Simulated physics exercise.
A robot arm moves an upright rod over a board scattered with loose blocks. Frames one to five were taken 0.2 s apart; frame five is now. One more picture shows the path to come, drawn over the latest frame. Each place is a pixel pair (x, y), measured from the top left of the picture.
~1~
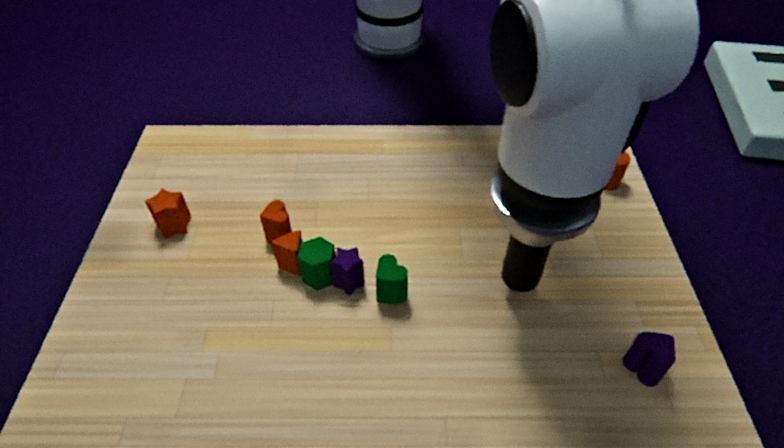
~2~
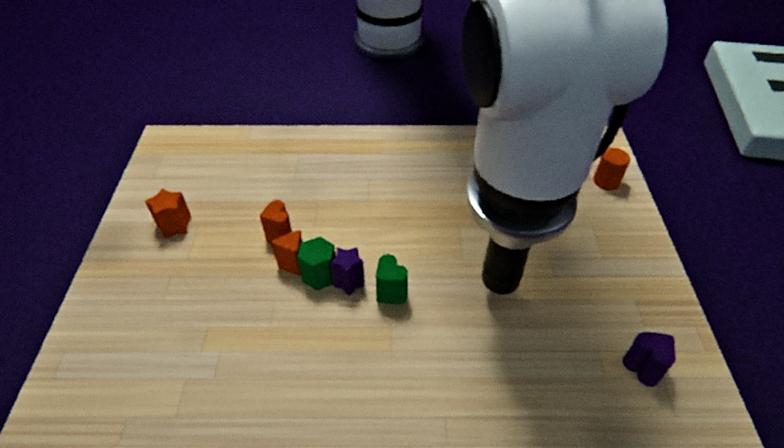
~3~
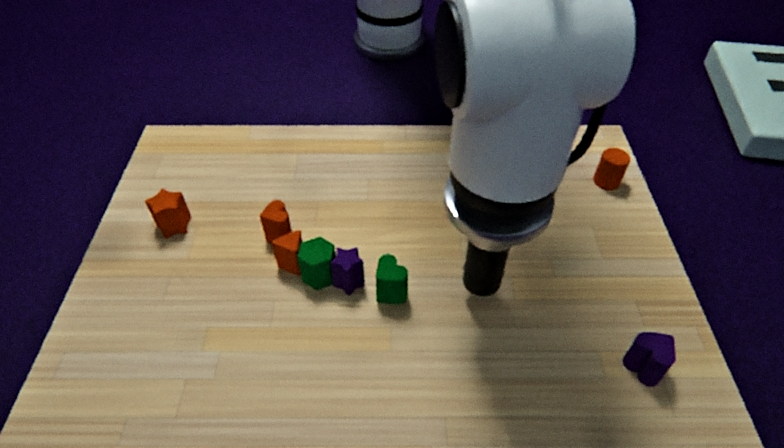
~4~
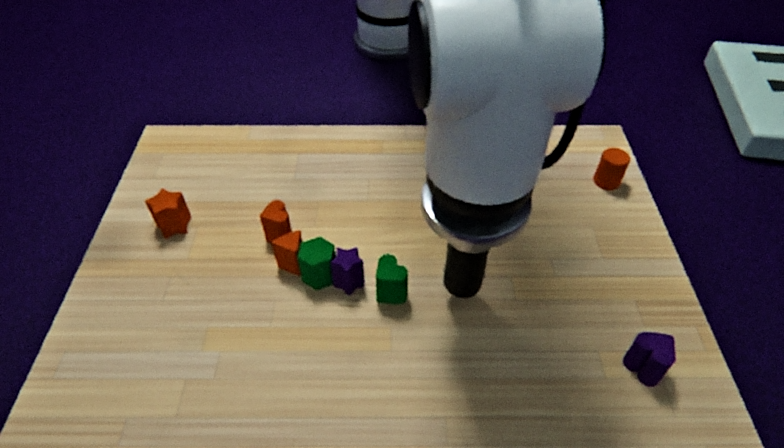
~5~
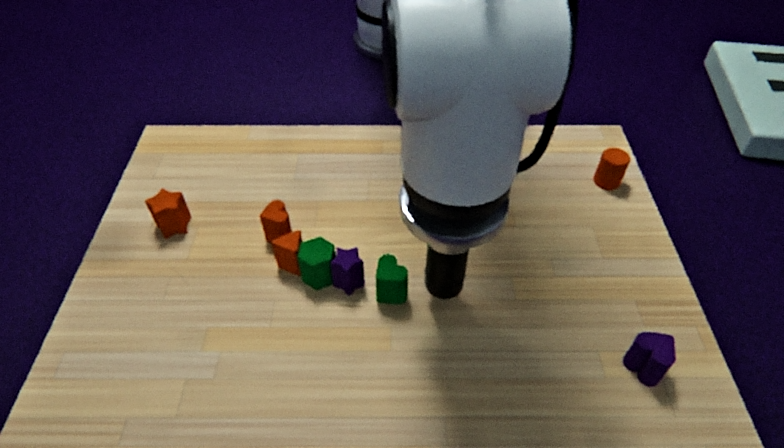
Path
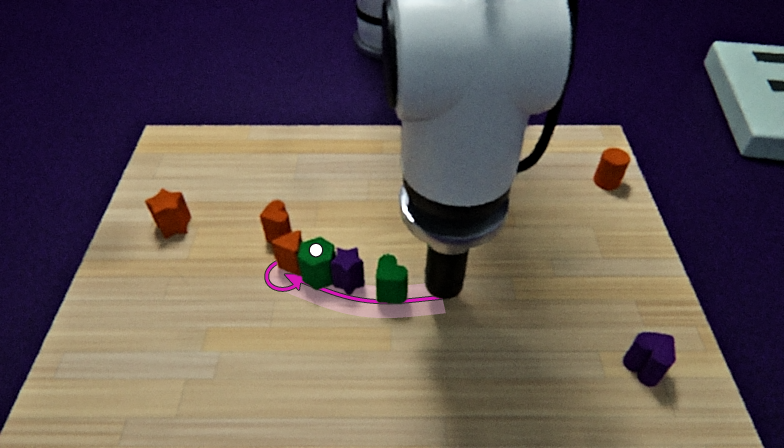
A white robot arm slid its dark upright rod steadily leftward across a wooden board, drawing close to a green heart-shaped block beside a row of small orange, green and purple blocks that stayed still.
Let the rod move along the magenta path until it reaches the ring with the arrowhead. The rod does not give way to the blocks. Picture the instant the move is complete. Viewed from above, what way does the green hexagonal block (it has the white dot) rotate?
From the top, the block rotates clockwise.
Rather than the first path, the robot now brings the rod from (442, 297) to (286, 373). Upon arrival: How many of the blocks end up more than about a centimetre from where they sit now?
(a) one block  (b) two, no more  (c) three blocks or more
a (one block)
The drawn path runs from (442, 297) via (359, 299), ending at (285, 274); the dot is on the green hexagonal block.
What follows on the original path. One third of the way, rod (386, 289); orange three-sided block (281, 239); green hexagonal block (308, 246), turned 15° anticlockwise; purple star block (339, 245), turned 20° anticlockwise; green heart-shaped block (362, 259), turned 70° clockwise.
Two thirds of the way, rod (331, 280); orange three-sided block (276, 240), turned 20° clockwise; green hexagonal block (304, 244), turned 35° anticlockwise; purple star block (333, 230), turned 55° anticlockwise; green heart-shaped block (347, 247).
At the end, rod (282, 261); orange heart-shaped block (271, 200); orange three-sided block (252, 226), turned 20° anticlockwise; green hexagonal block (280, 222), turned 30° clockwise; purple star block (333, 230), turned 55° anticlockwise; green heart-shaped block (347, 247), turned 160° clockwise.
